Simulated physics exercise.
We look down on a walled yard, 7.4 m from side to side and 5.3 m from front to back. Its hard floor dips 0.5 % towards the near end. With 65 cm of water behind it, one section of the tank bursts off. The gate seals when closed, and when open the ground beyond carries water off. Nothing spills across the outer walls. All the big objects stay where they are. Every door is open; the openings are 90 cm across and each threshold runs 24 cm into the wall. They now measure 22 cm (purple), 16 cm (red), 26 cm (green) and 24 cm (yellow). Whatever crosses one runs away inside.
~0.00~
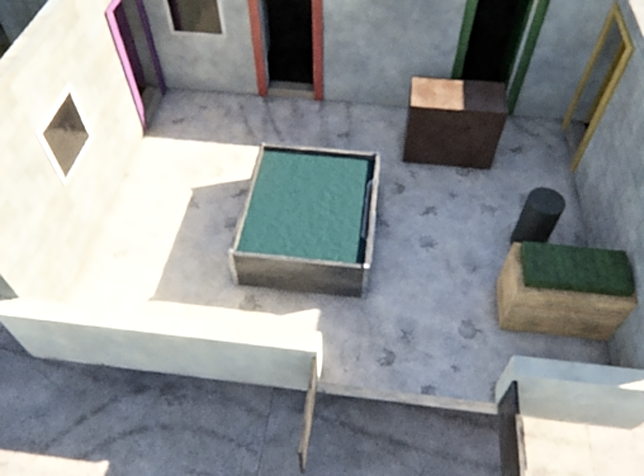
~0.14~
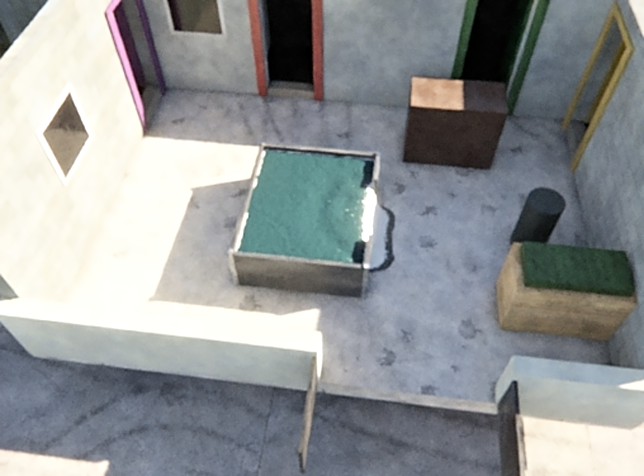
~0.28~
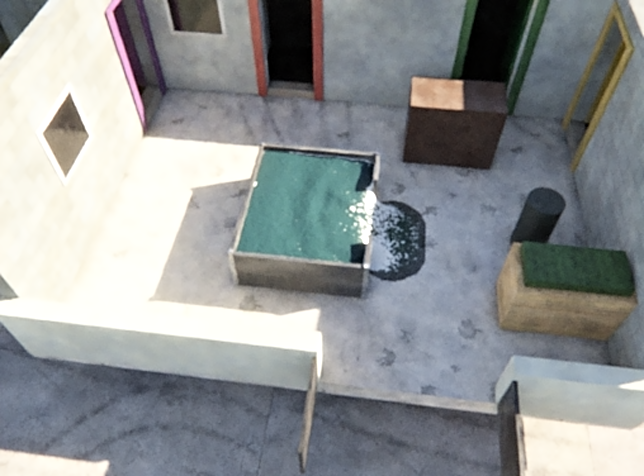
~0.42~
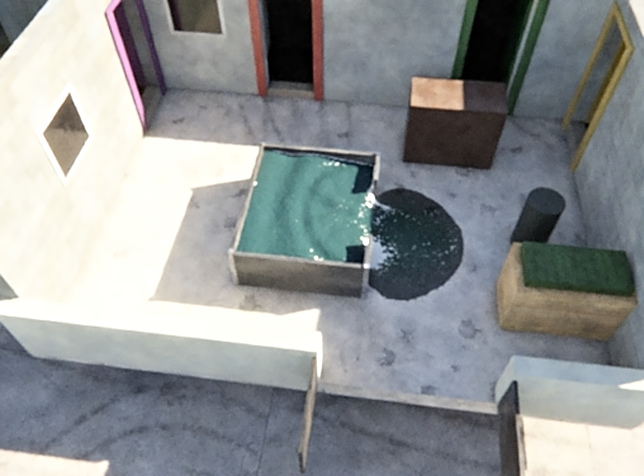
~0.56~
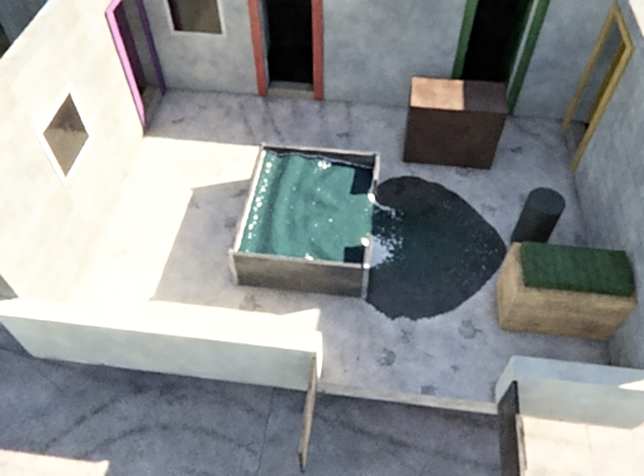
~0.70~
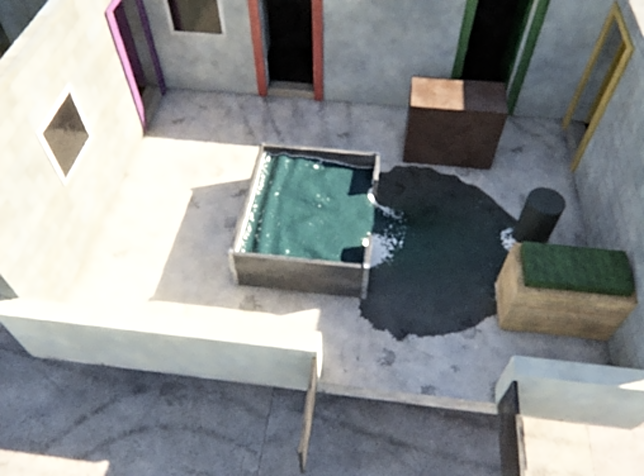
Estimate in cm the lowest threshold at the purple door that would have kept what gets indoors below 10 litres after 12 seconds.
At least 9 cm or so.
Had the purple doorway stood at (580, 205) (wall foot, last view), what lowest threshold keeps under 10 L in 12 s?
Roughly 21 cm.
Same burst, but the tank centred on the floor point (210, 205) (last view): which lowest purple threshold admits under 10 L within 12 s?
Then roughly 6.0 cm.
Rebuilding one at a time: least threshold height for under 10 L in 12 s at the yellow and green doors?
About 18 cm at yellow and 14.5 cm at green.
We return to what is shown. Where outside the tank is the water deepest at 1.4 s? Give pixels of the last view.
At about (597, 289).
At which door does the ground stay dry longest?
The purple one.
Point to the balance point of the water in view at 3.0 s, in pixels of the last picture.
At about (431, 223).
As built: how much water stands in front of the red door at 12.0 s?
About 2.0 cm.
After 1.4 s water covers 25 % of the floor, deepest (44 cm) near (597, 289); it has not reached the purple door.
After 3.0 s water covers 35 % of the floor, deepest (36 cm) near (553, 120); it has not reached the purple door.
After 12.0 s water covers 90 % of the floor, deepest (9 cm) near (56, 320); 8 cm at the purple door, 0 litres in over its 22 cm threshold.
At the purple door as built, the water arrived by 5.8 s and peaked near 12 cm at 6.0 s.
With a threshold of 7 cm, 27 litres would have come in within the 12 s; with 10 cm, 4 litres. So under 10 litres takes about 9 cm.
